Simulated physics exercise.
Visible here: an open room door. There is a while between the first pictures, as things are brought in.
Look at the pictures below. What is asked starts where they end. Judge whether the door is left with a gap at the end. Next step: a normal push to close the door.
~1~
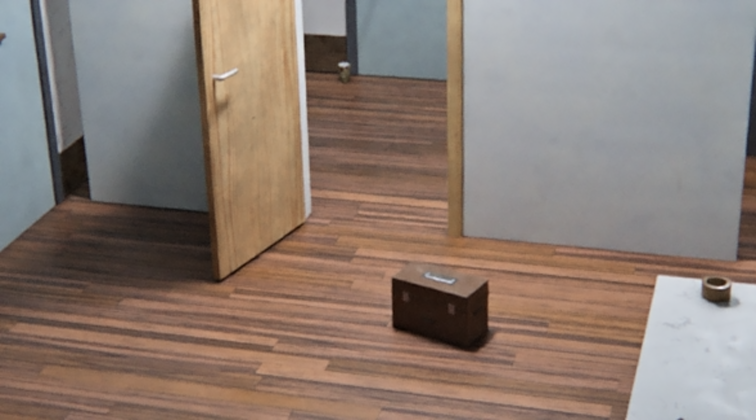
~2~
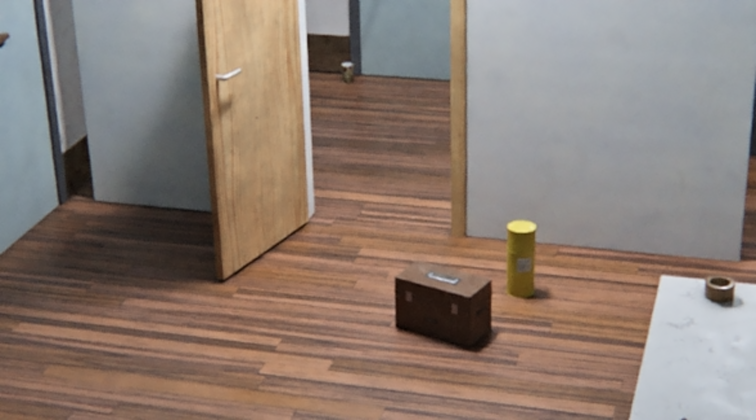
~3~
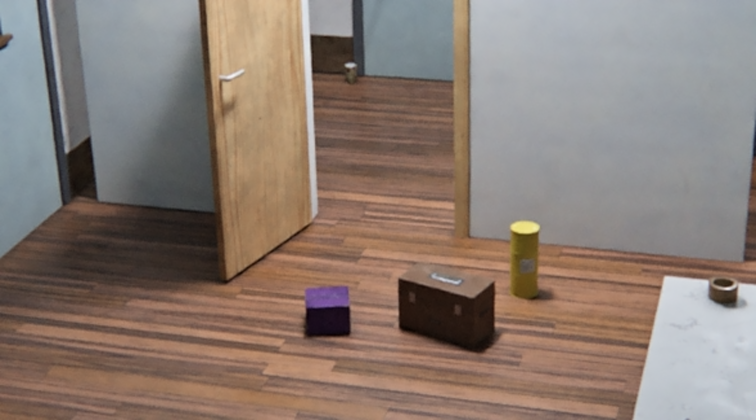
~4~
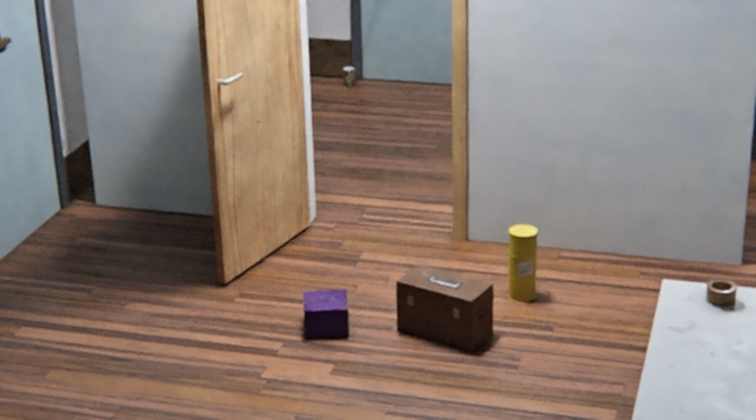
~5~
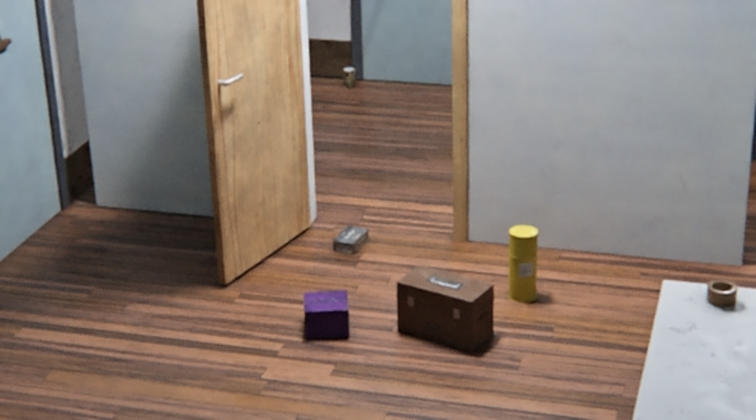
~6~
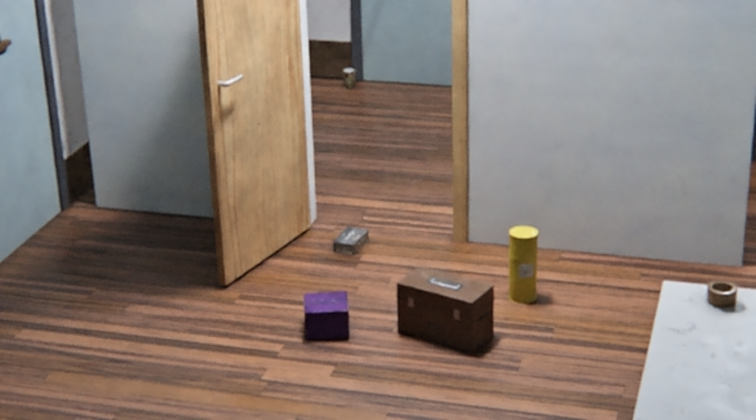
The door will fit snugly into its frame.
Then, 1.00 s past the last view, door 78° open.
Then, 1.80 s past the last view, door 45° open; grey packet displaced a little near (358, 239).
Then, 2.30 s past the last view, door 26° open; grey packet displaced about its own width near (375, 232).
Then, 2.80 s past the last view, door 6° open; grey packet displaced about its own width near (387, 225).
Finally, door 0° open; moved from the start, grey packet; the other 3 still in place. Final places as the last picture's camera would see them, grey packet near (388, 221).
